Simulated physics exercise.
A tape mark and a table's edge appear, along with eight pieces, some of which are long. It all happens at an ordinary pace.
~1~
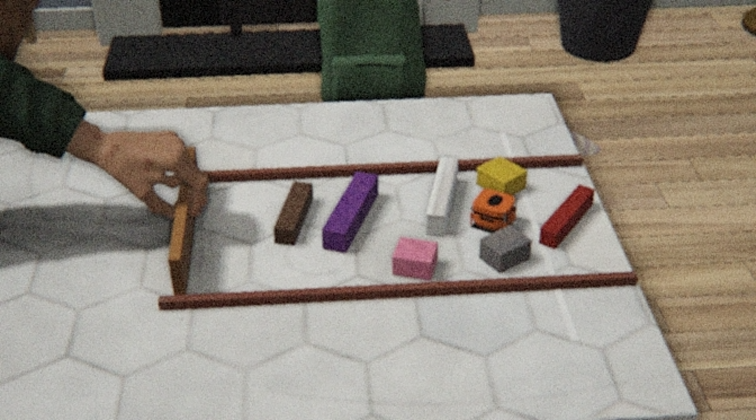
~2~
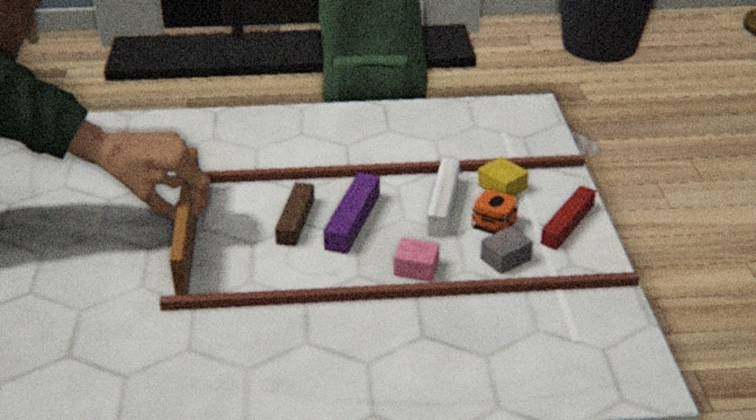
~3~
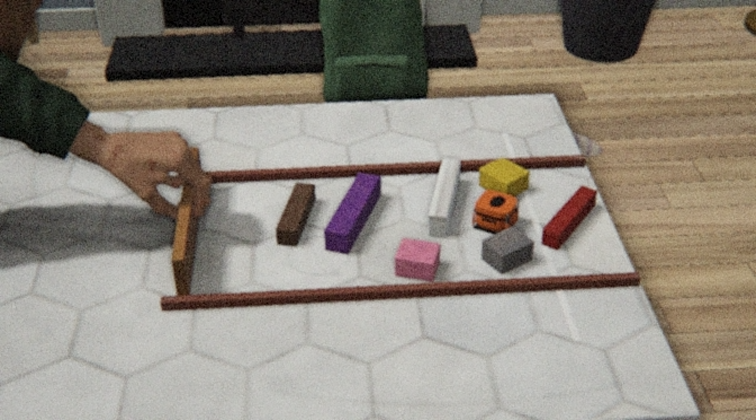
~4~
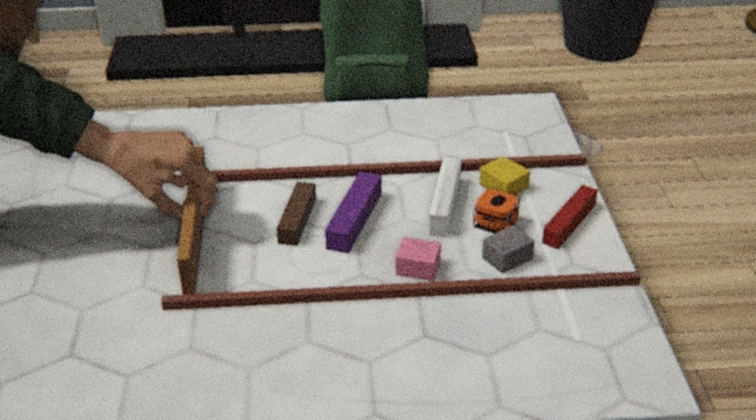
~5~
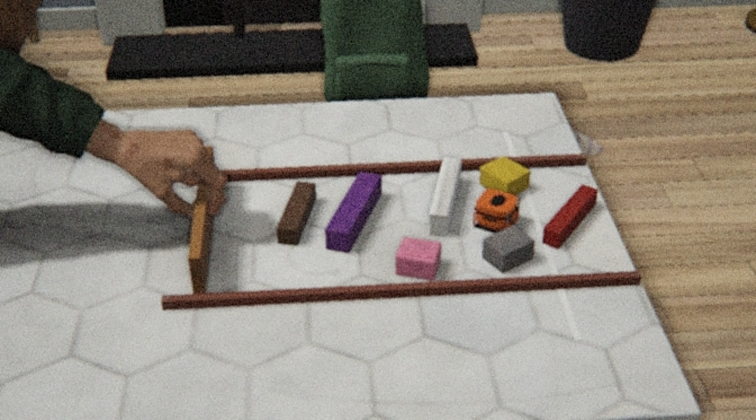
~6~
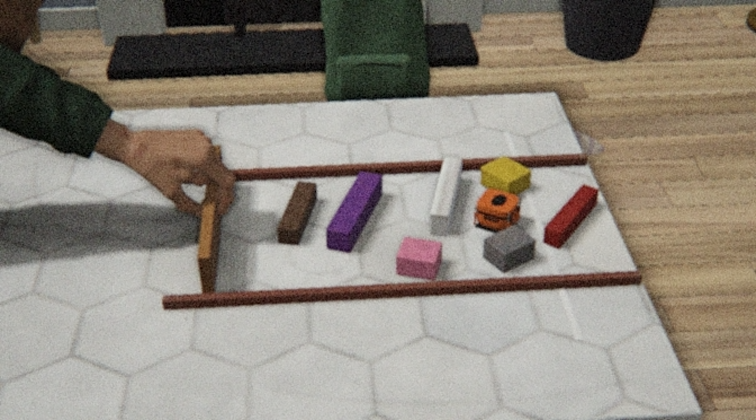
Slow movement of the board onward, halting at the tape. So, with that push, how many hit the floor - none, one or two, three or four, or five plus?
Expect a modest handful, three or four, to go down.
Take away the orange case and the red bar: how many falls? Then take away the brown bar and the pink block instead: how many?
1 for the first case, 0 for the second.
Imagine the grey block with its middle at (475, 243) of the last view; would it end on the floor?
I reckon the grey block stays in place.
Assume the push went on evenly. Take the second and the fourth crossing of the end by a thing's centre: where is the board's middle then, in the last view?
Near (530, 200) first, near (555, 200) second.
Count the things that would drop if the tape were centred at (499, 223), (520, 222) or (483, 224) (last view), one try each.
Tallies in the order given: 0, 1, 0.
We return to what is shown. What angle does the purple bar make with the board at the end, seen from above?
About 0°.
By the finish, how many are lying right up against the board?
Count: 2.
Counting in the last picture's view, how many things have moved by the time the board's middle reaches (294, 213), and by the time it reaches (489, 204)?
I make it 1 at the first spot and 8 at the other.
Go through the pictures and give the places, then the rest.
Red bar (567, 216); yellow block (502, 178); grey block (505, 249); board (186, 218); tape (533, 222), in the first frame.
Yellow block (503, 179); white stick (444, 196), in the second frame.
Grey block (507, 250); pink block (418, 260), in the third frame.
Red bar (571, 216); orange case (496, 213), in the fourth frame.
Yellow block (505, 178); purple bar (354, 211), in the fifth frame.
Red bar (572, 215); yellow block (506, 178); grey block (509, 249); board (213, 217); tape (538, 221), in the sixth frame.
A little later, none off yet; red bar at rest near (572, 215); yellow block at rest near (506, 178); grey block at rest near (509, 249).
Next, none off yet; red bar shifted a little near (598, 220); yellow block shifted about its own width near (558, 178); grey block shifted about its own width near (560, 250).
When it is over, the number that fall off is three or four; down, orange case, yellow block and red bar.
